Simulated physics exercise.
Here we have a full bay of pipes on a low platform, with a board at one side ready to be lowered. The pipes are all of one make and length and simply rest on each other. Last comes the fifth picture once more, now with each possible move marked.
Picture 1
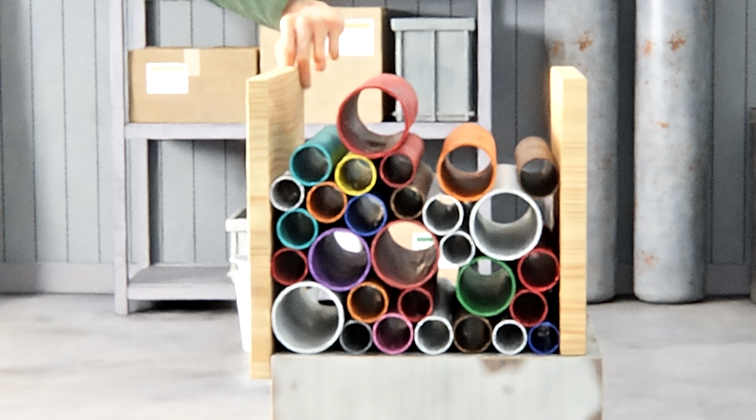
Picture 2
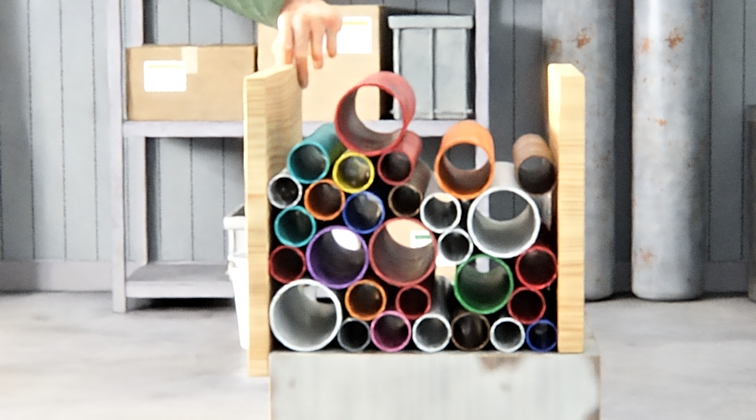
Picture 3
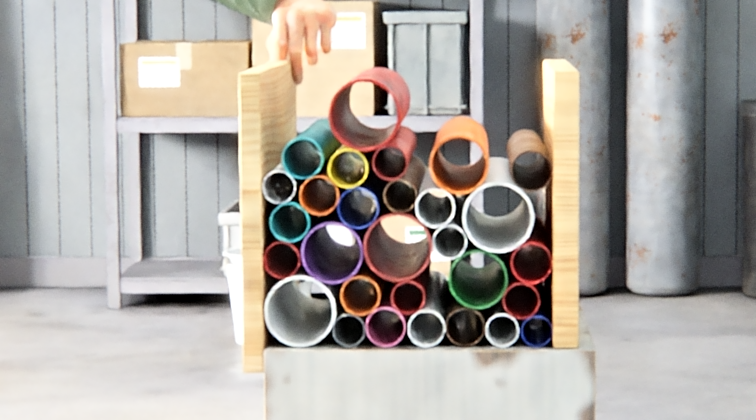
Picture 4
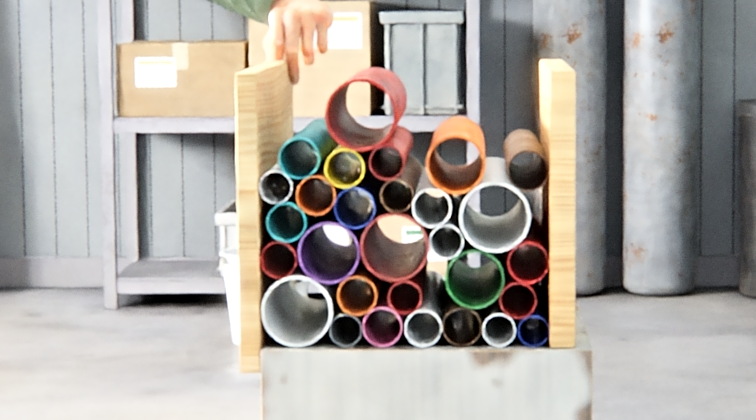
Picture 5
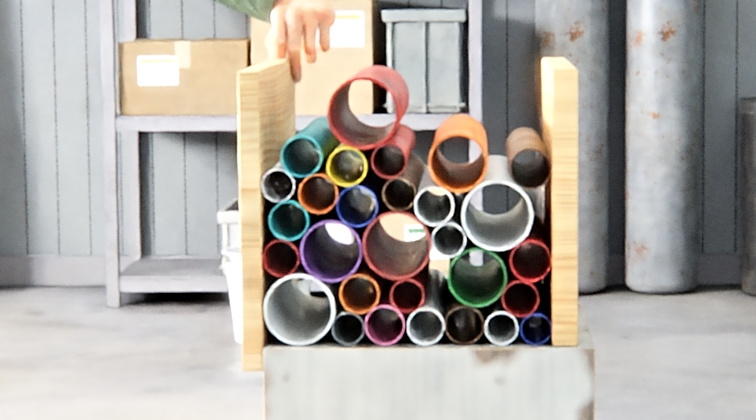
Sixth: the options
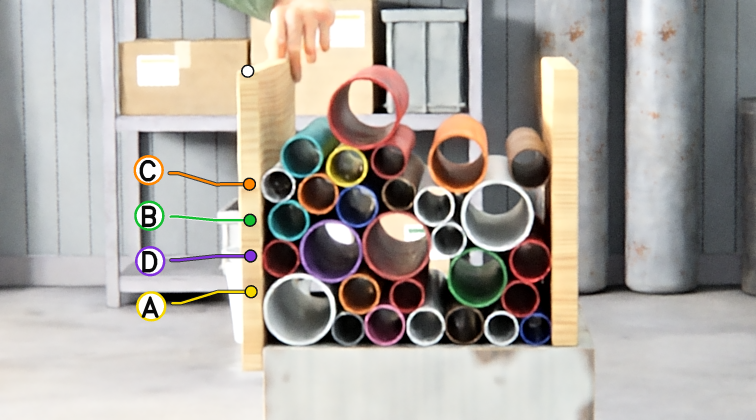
A hand in a green sleeve rests on top of the left wooden board in a grey storeroom, seen straight on. Between two upright boards, pipes of mixed widths lie stacked on a pale platform, red and orange on top, turquoise at left, white and green at right, with boxes on shelves behind. The pipes stay still while the view shifts slightly.
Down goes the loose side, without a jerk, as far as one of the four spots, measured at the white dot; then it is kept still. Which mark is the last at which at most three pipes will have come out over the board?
No lower than B.
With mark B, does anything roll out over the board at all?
At B: Yes.
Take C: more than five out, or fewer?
At C, fewer than five.
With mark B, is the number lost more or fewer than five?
Fewer than five.
On the marked copy, A at (251, 292); B at (250, 220); C at (250, 184); D at (251, 256); the white dot at (248, 71).
With B. Early on, top of the board (261, 139).
Further on, top of the board (262, 216).
At the end, top of the board (262, 219), two out over the board.
As for the rest, A more than three out over the board; C none out over the board; D more than three out over the board.
